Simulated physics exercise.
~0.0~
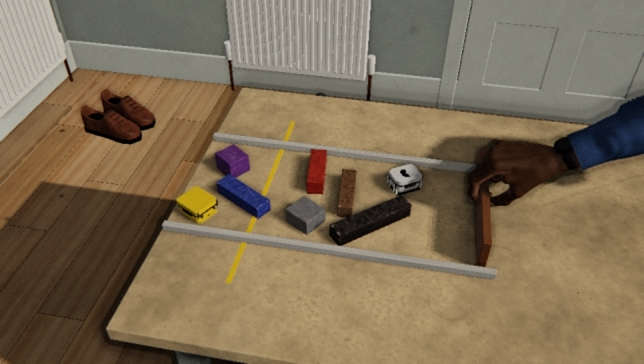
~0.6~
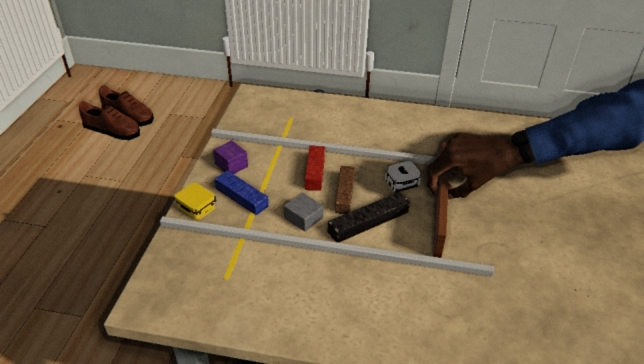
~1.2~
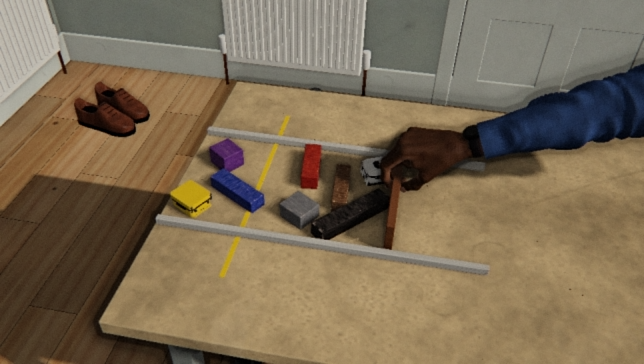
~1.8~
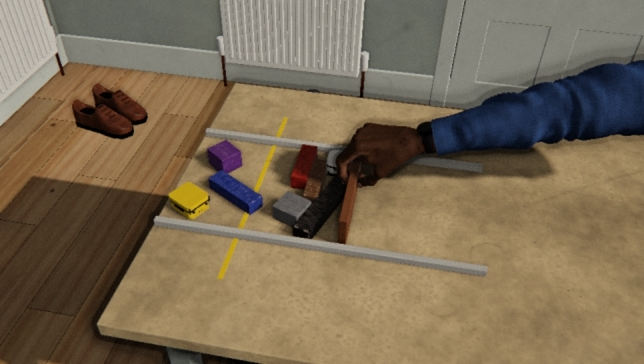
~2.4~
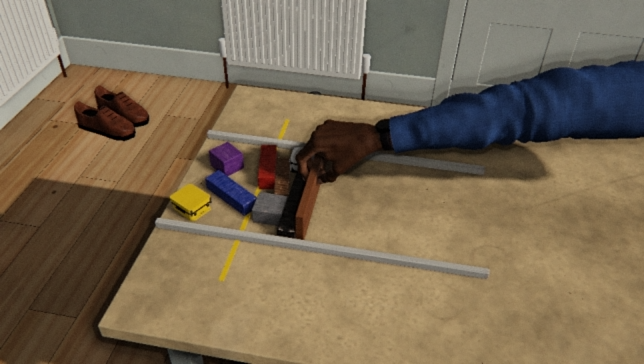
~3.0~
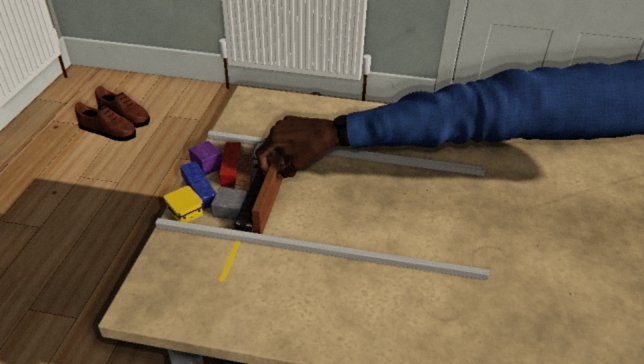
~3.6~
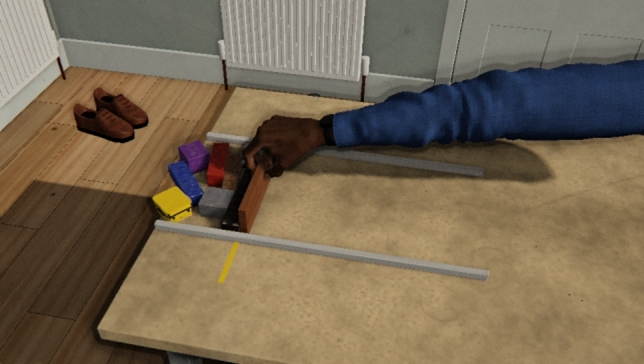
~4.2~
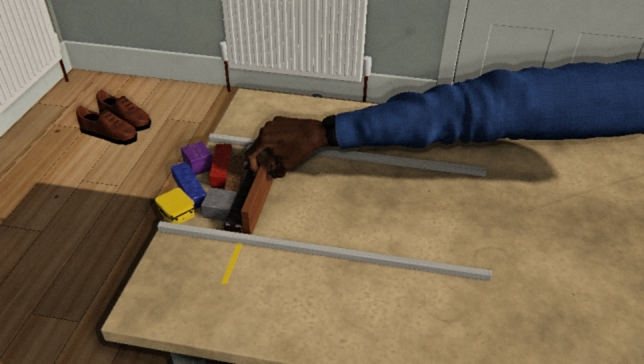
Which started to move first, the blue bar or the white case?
The white case started to move first, as the board came up to it from the right. The blue bar stayed still until later, when the bunched pieces were pushed left into it.
